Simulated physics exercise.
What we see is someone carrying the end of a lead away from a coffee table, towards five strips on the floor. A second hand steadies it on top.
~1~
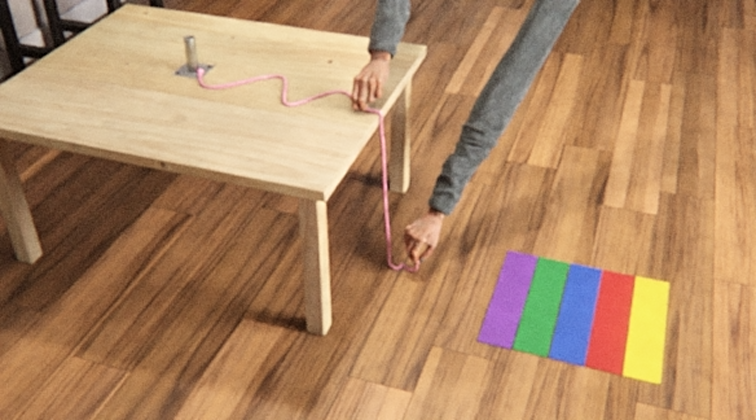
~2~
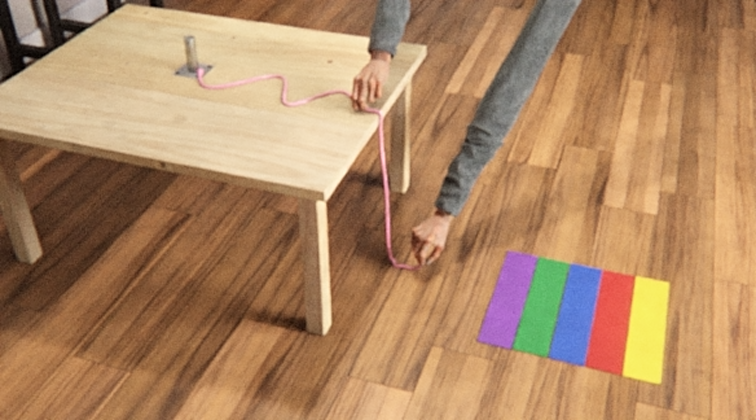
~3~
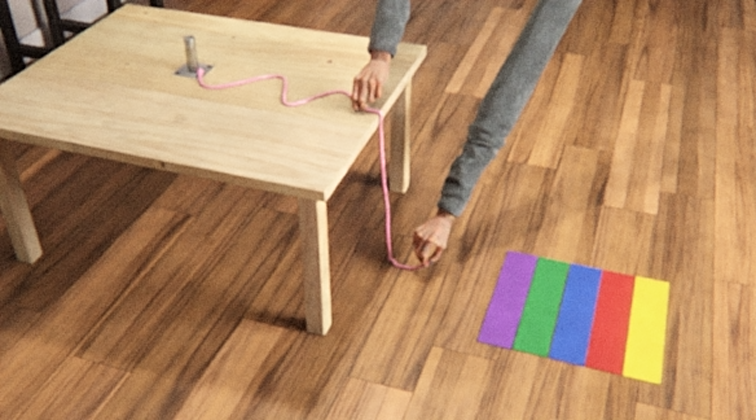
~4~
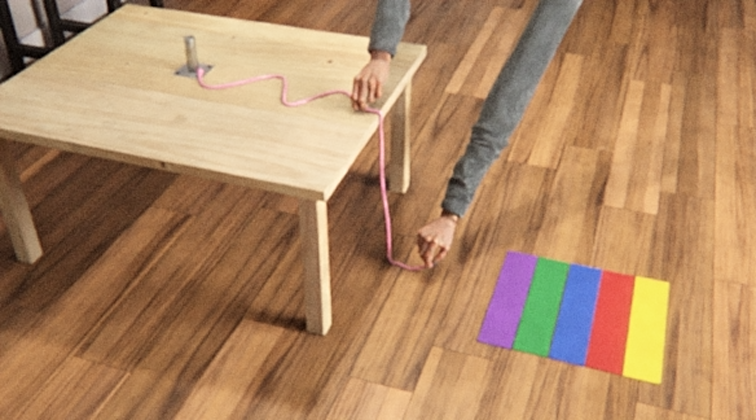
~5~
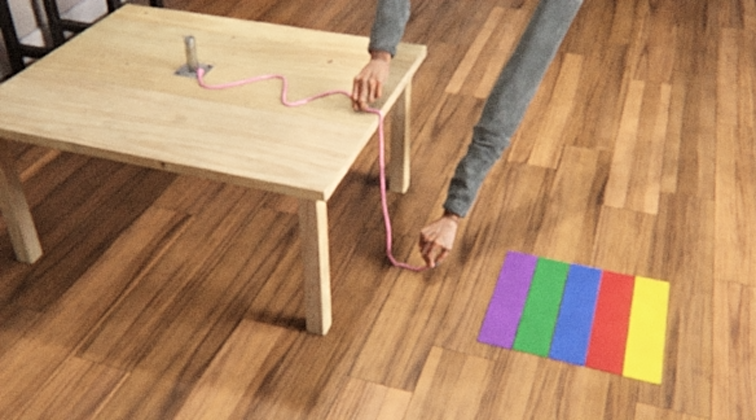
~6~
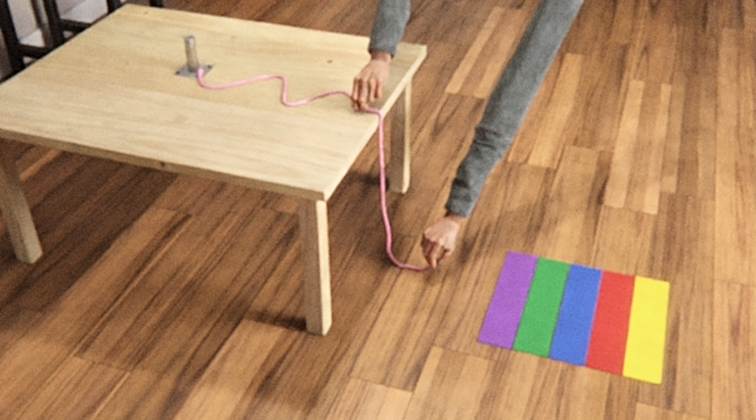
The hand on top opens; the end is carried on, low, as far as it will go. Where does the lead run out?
Over yellow.
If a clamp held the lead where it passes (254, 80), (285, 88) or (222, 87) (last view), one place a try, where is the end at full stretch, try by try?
About (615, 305), (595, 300) and (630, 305).
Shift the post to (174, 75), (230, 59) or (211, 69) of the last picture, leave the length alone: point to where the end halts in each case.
In that order: (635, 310), (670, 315) and (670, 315).
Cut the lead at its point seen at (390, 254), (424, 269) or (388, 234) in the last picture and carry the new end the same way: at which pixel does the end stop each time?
The places are (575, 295), (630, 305) and (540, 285).
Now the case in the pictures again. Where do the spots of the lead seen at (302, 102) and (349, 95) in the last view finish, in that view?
The first at (374, 107), the second at (422, 138).
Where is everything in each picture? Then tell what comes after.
The first frame shows end (418, 261); purple (500, 327); green (534, 335); blue (570, 343); red (606, 351); yellow (644, 360).
The second frame shows end (425, 263); lead through (207, 87) (284, 79) (310, 99) (366, 110) (385, 176) (388, 241).
The third frame shows end (427, 263).
The fourth frame shows end (431, 264); lead through (207, 87) (284, 79) (310, 99) (366, 110) (382, 175) (389, 242).
The fifth frame shows end (433, 265).
The sixth frame shows end (435, 265); lead through (207, 87) (284, 79) (310, 99) (366, 110) (382, 175) (388, 241).
Soon after, end near (585, 297); over blue.
After that, end near (626, 306); over red.
At the stop, end near (651, 311); over yellow. The end stops over the yellow strip.
